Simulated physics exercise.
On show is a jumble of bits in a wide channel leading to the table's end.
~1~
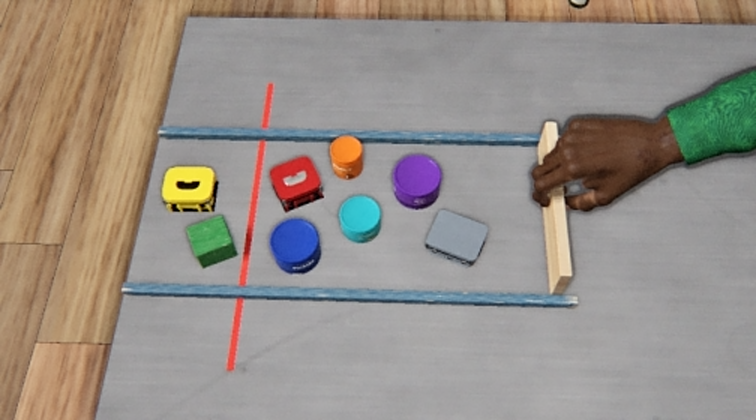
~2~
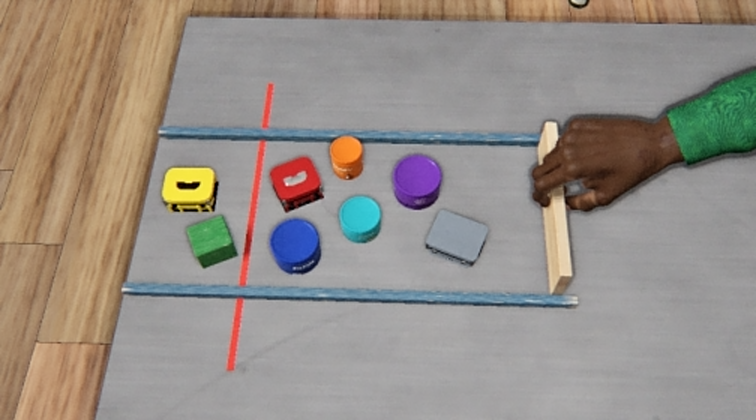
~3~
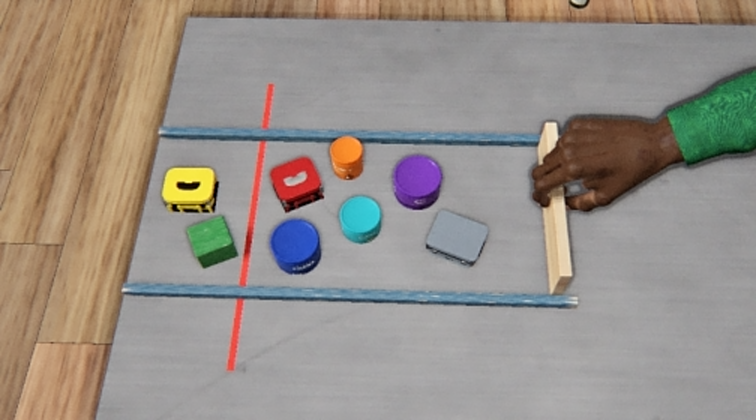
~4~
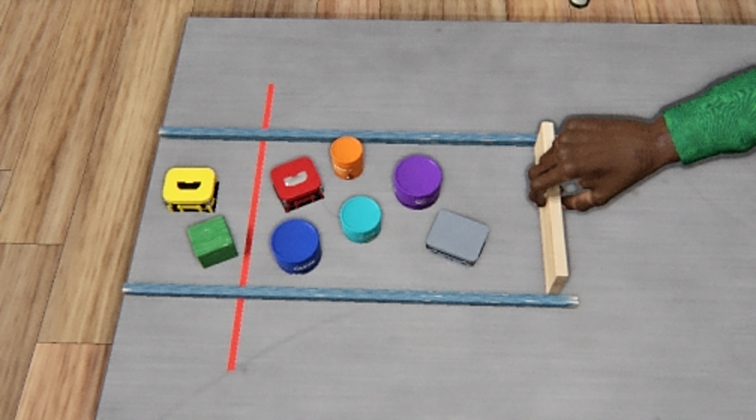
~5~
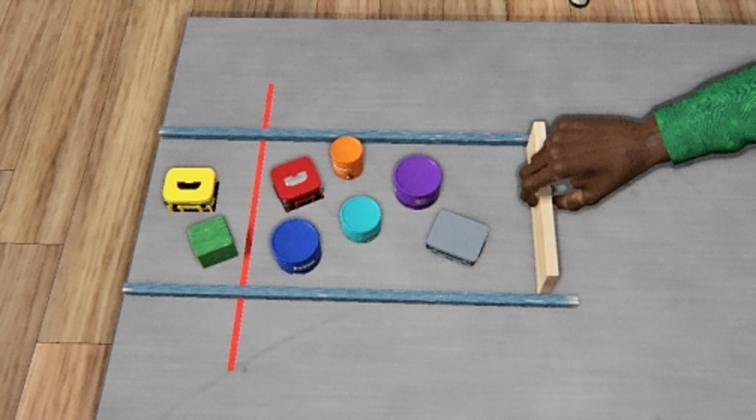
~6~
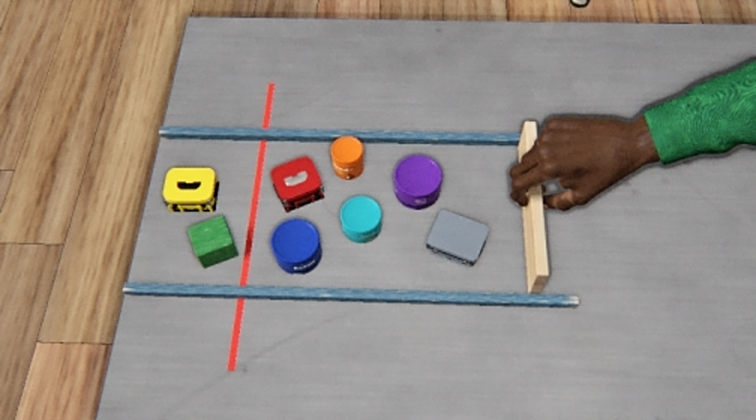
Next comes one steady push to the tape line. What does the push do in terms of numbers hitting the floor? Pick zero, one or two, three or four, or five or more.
It sends zero to the floor.
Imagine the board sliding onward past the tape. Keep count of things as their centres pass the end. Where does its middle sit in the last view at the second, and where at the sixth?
At (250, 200) for the second, at (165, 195) for the sixth.
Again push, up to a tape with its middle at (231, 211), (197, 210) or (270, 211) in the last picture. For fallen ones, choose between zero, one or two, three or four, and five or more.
One or two; three to four; none.
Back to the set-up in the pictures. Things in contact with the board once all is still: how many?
3 in contact.
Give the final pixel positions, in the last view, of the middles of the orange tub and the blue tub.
You'll see the orange tub at (245, 144), with the blue tub at (170, 250).
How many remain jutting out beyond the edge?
The count is 2.
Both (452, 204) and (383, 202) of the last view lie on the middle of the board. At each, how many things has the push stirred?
Answer - first 1, then 4.
Soon after, none off yet; yellow case at rest near (192, 190); green block at rest near (213, 242); red case at rest near (297, 184).
After that, none off yet; yellow case at rest near (192, 190); green block moving near (209, 242); red case displaced about its own width near (267, 181).
In the end, the number that fall off is zero.
